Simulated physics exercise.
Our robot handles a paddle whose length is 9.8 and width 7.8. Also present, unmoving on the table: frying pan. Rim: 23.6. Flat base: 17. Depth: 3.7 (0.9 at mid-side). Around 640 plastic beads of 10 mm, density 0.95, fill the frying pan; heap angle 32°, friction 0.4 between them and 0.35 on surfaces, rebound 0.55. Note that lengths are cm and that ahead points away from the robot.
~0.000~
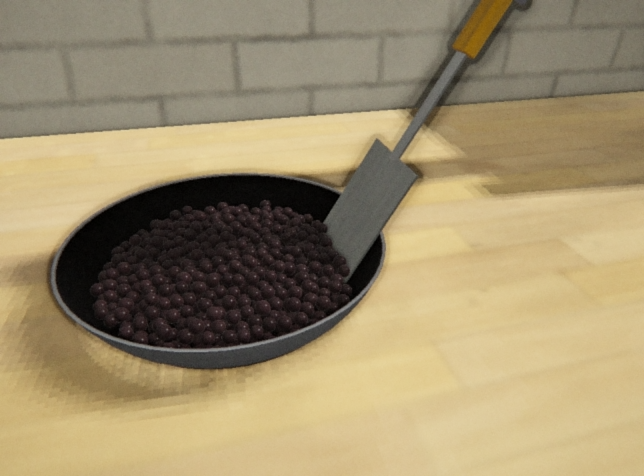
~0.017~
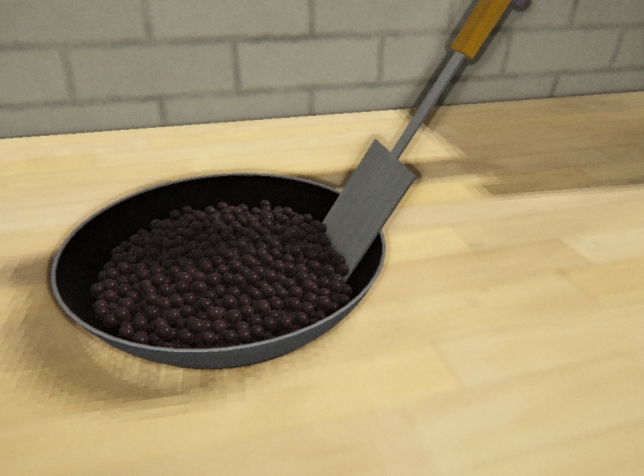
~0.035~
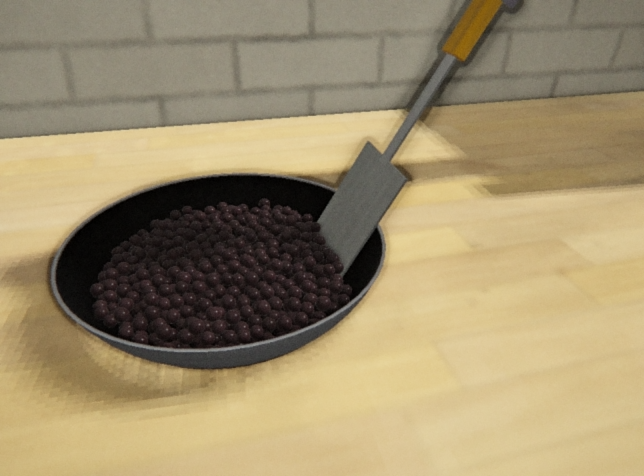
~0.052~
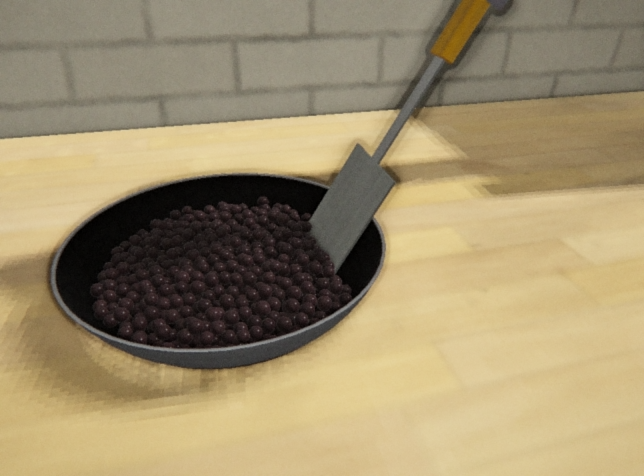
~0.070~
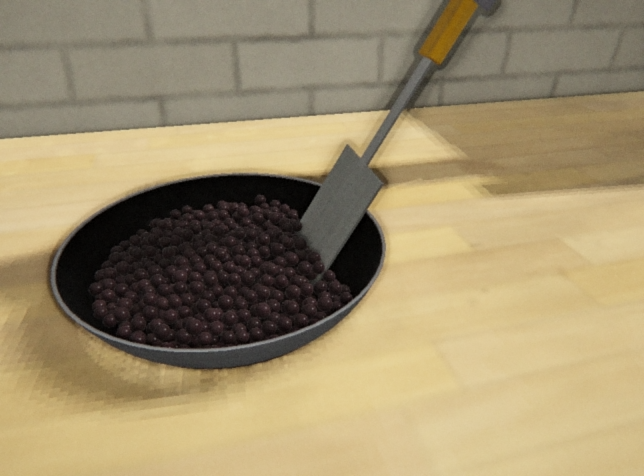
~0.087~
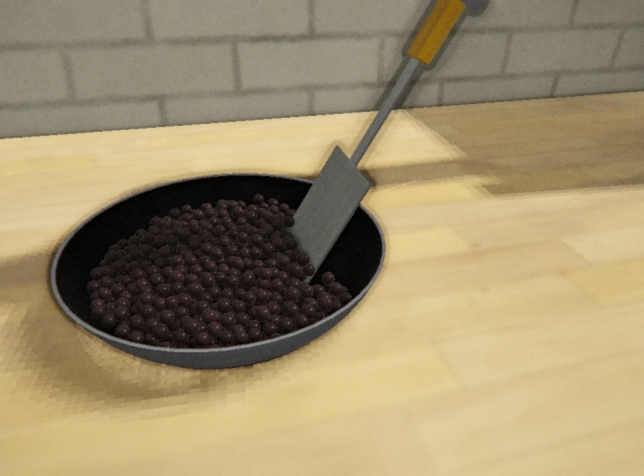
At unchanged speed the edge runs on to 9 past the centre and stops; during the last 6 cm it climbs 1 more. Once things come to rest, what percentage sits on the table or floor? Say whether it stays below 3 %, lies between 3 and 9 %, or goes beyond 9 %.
It goes beyond 9 %.
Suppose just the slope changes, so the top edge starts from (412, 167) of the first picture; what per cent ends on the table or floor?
I'd estimate around 20 per cent.
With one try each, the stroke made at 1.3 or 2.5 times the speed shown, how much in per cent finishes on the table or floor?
Roughly 30 per cent on the first try and 40 per cent on the second.
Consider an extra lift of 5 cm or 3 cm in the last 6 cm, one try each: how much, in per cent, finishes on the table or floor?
Result: Approx. 10 % and 20 %, one try each.
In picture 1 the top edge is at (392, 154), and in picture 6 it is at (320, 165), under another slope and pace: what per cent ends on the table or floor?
Roughly 35 percent ends up there.
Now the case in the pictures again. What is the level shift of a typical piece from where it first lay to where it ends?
Near 3 cm, measured level.
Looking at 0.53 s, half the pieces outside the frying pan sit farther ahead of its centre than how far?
16 cm.
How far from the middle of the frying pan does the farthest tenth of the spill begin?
Around 30 centimetres from the centre.
By 0.19 s, sloping 59°, highest piece 4 above the table; 645 in the frying pan.
By 0.28 s, sloping 59°, highest piece 5 above the table; 645 in the frying pan.
By 0.53 s, sloping 59°, highest piece 5 above the table; 496 in the frying pan, 143 on the table or floor, 6 on the blade or in flight.
By 1.58 s, sloping 59°, highest piece 4 above the table; 496 in the frying pan, 149 on the table or floor.
Final count, 496 in the frying pan, 149 on the table or floor. That is 23 % on the table or floor.
